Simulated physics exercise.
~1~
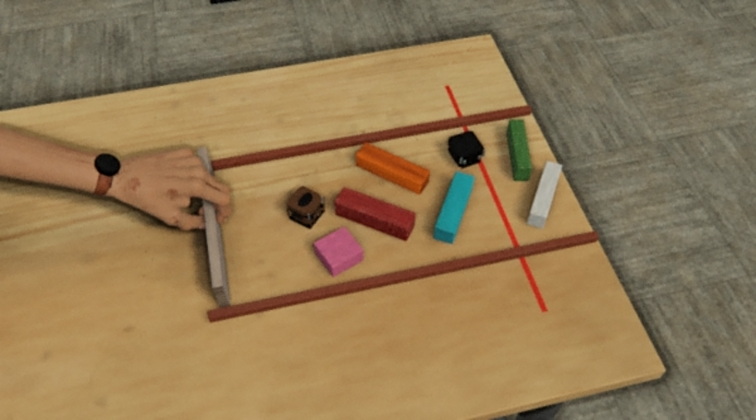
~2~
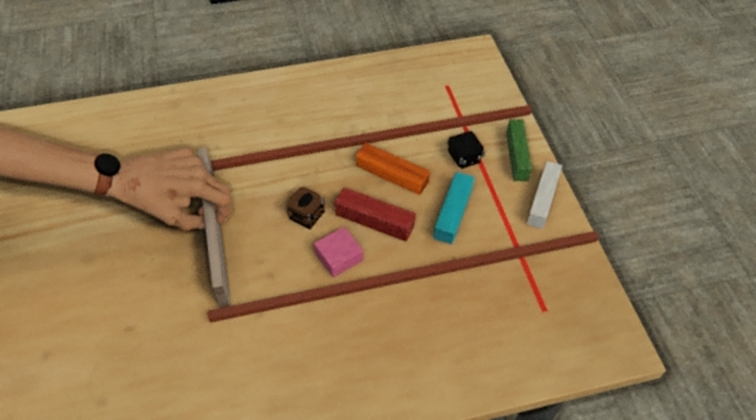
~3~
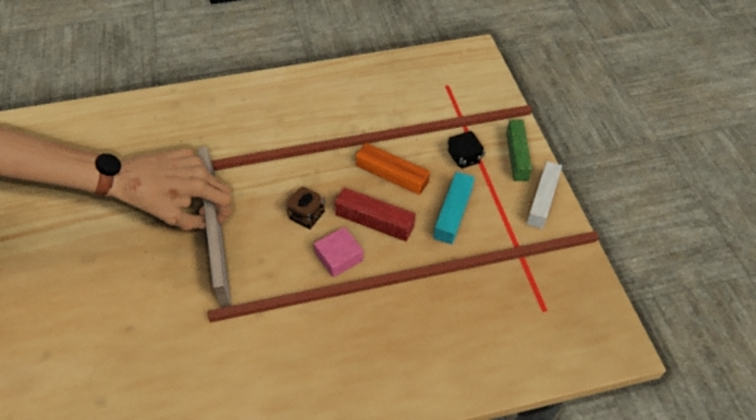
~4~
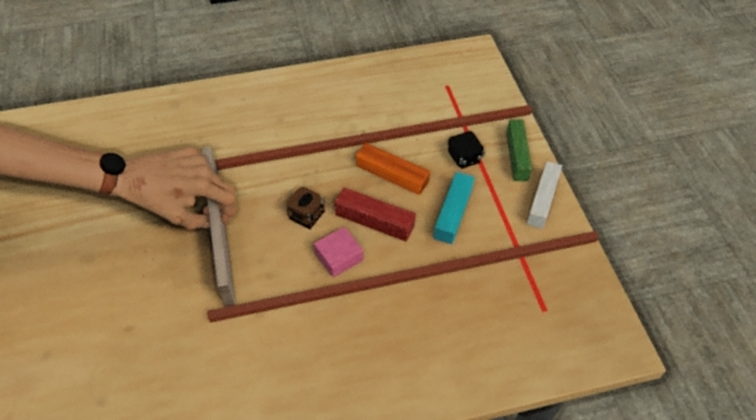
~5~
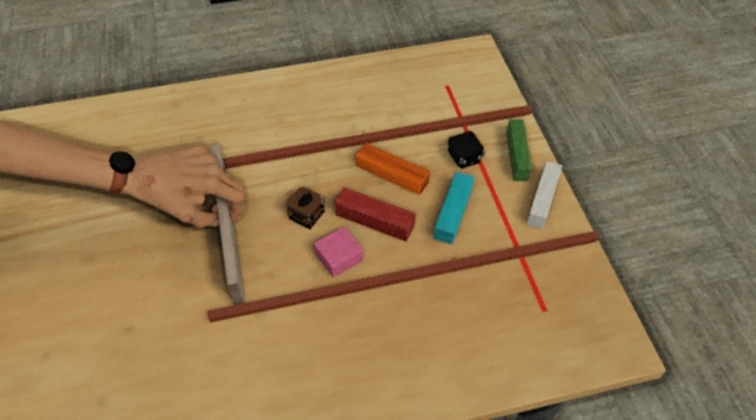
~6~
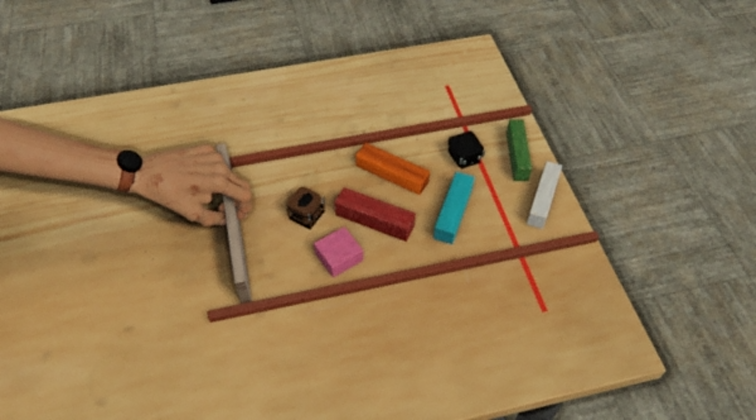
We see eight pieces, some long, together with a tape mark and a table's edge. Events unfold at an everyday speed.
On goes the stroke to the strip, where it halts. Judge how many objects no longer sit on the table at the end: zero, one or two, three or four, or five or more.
Count: One or two.
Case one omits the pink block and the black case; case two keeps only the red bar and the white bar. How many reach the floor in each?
Going first to second: 0 and 0.
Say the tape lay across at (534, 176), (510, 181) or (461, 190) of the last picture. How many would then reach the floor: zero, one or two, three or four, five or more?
In the order the places were given: At least five, three to four, none at all.
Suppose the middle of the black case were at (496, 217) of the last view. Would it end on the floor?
The black case plunges.
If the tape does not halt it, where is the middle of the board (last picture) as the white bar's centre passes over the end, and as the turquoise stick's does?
Around (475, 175), then around (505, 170).
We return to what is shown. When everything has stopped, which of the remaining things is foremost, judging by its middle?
That would be the turquoise stick.
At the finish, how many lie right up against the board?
The count in contact is 3.
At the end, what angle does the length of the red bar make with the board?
Roughly 10°.
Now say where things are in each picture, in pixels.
White bar (545, 194); green bar (519, 150); black case (465, 151); board (213, 224); tape (490, 184), in the first picture.
Green bar (519, 150); pink block (339, 252), in the second picture.
Black case (465, 151); turquoise stick (454, 207), in the third picture.
White bar (545, 194); orange stick (392, 169), in the fourth picture.
Green bar (519, 150); brown case (306, 208), in the fifth picture.
White bar (545, 194); green bar (519, 150); black case (465, 151); board (233, 221); tape (490, 184), in the sixth picture.
Soon after, none off yet; white bar at rest near (545, 194); green bar at rest near (519, 150); black case at rest near (465, 151).
In the end, the number that fall off is one or two; gone, green bar and white bar.
